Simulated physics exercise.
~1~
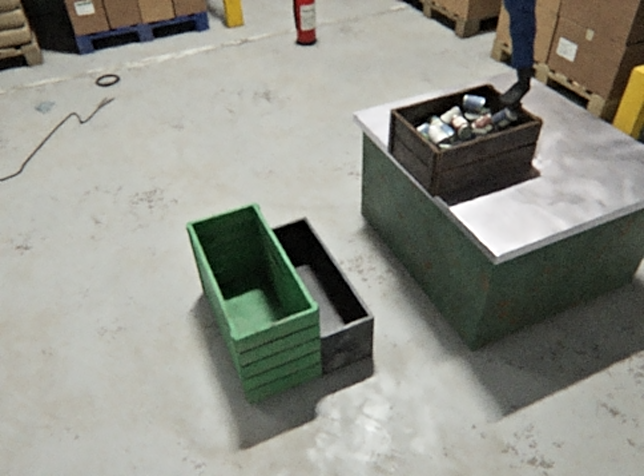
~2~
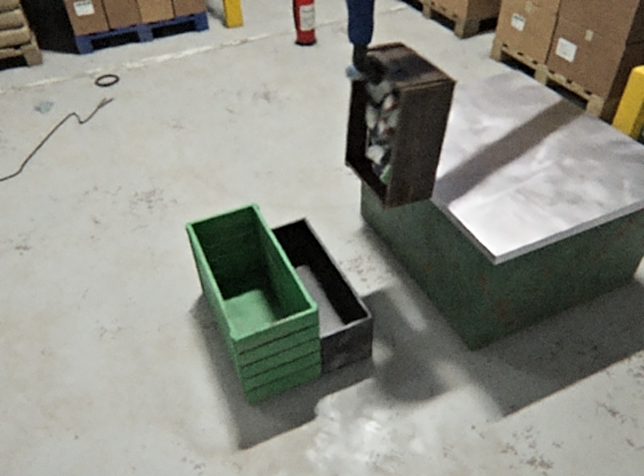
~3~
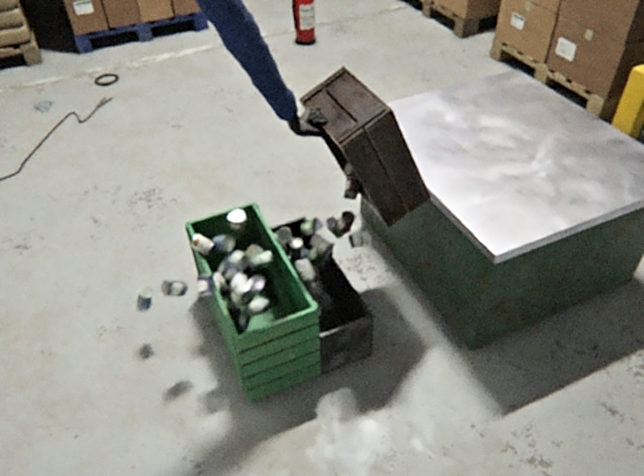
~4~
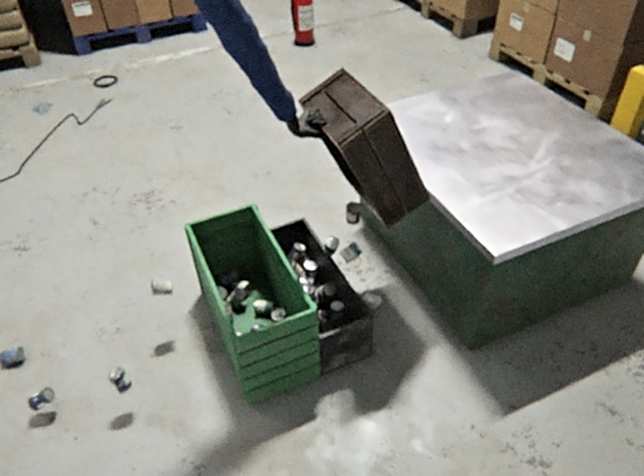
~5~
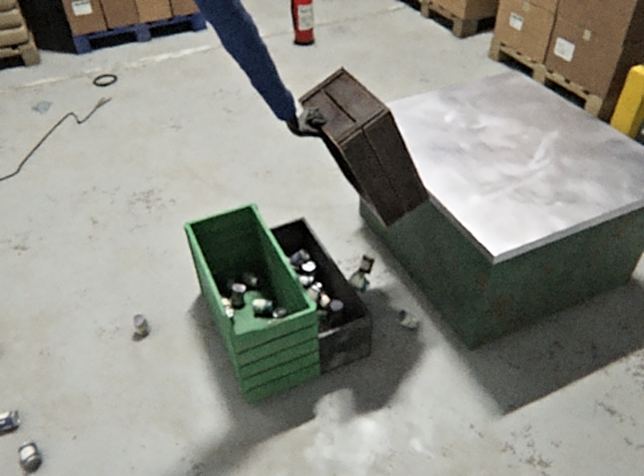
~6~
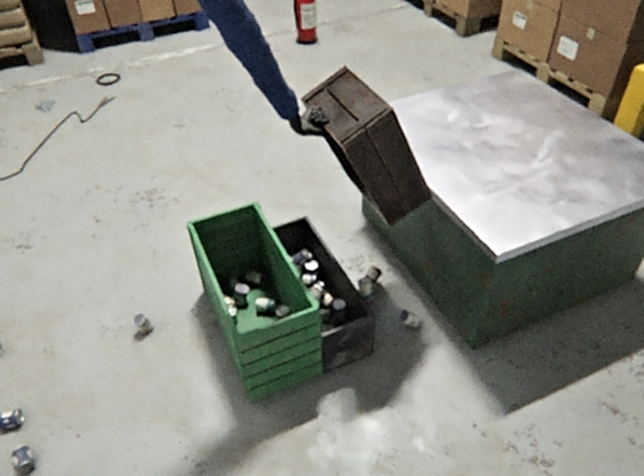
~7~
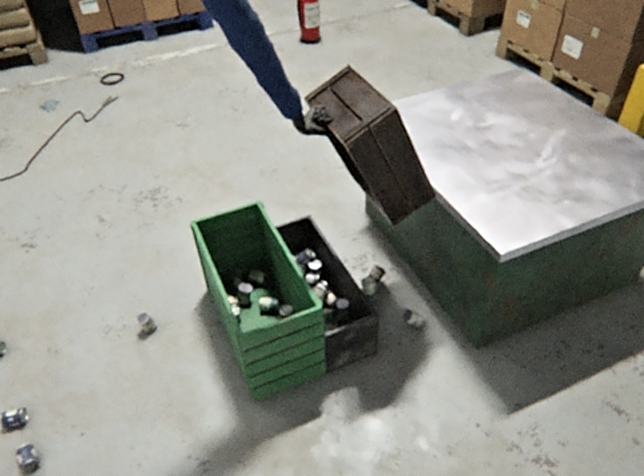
On a warehouse floor, a dark wooden crate full of small tins sits at the end of a green bench with a pale top, near a green tub and a black box standing side by side. A blue-sleeved arm with a dark gloved hand moves the crate left off the bench and tips it steeply. The tins pour out, dropping into both containers while several fly past them. Some tumble across the floor to the left, and a few land beside the black box. The crate stays tilted, with tins settled in both containers and others scattered on the concrete.
